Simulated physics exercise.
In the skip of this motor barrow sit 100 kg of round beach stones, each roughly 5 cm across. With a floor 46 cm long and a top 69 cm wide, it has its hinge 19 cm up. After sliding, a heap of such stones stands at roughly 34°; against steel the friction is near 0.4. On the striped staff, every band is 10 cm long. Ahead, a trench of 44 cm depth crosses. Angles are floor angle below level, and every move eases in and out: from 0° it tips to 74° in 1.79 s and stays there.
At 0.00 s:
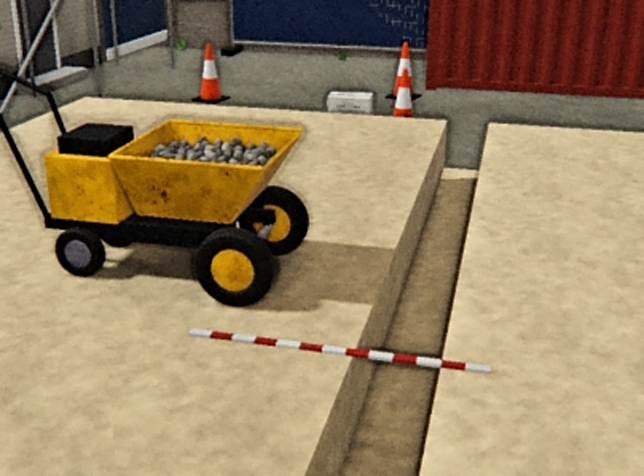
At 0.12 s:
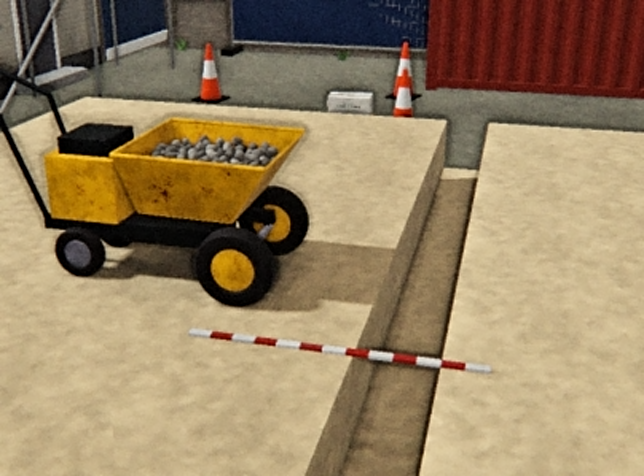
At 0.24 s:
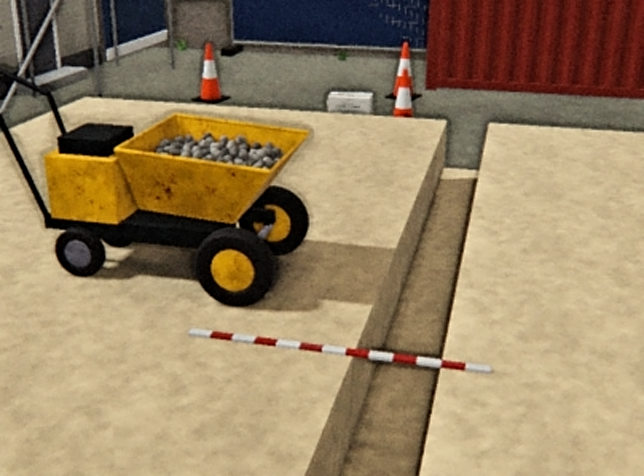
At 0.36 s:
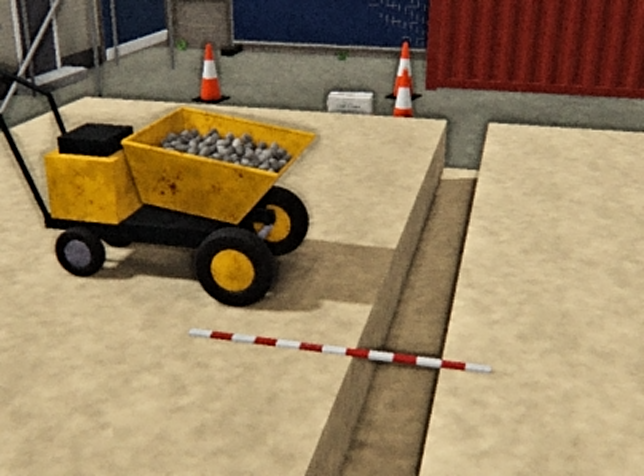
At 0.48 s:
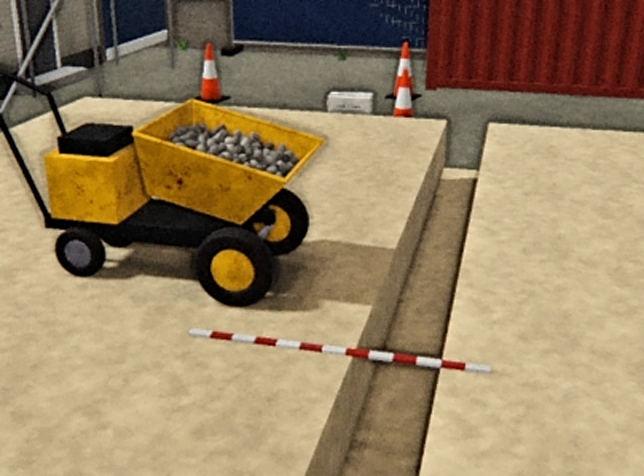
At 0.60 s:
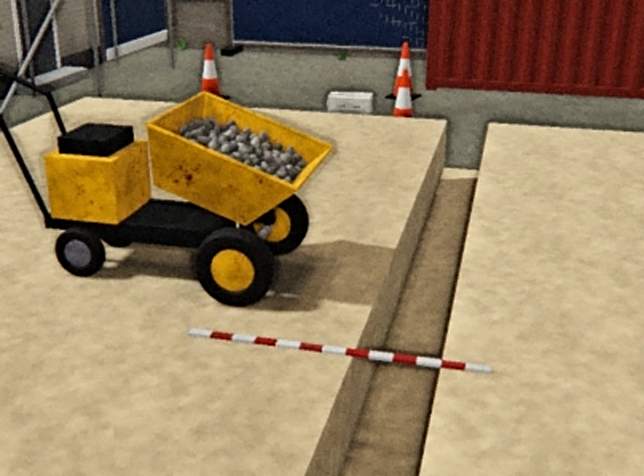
The yellow skip of a motor barrow, loaded with round grey stones, tilted gradually forward to the right, its back end rising, while the barrow itself stayed still beside a trench with a red-and-white striped staff across it.
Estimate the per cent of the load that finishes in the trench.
Roughly 97 percent.
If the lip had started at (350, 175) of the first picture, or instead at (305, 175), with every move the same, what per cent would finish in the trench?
It'd be around 45 per cent and after that around 95 per cent.
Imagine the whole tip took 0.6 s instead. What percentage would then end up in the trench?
It would be near 95 per cent.
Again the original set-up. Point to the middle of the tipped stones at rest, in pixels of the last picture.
Look at roughly (413, 360).
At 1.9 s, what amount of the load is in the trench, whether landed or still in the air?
By that point it's something like 50 in a hundred.
After 1.3 s the floor is at 62°; 99 % in the skip, 1 % short of the trench; the foremost stones are at (366, 253).
After 1.9 s the floor is at 74°; 47 % in the skip, 5 % short of the trench, 48 % in the trench; the foremost stones are at (445, 368).
After 2.2 s the floor is at 74°; 20 % in the skip, 6 % short of the trench, 74 % in the trench; the foremost stones are at (444, 370).
After 4.2 s the floor is at 74°; 0 % in the skip, 3 % short of the trench, 97 % in the trench; the foremost stones are at (445, 366).
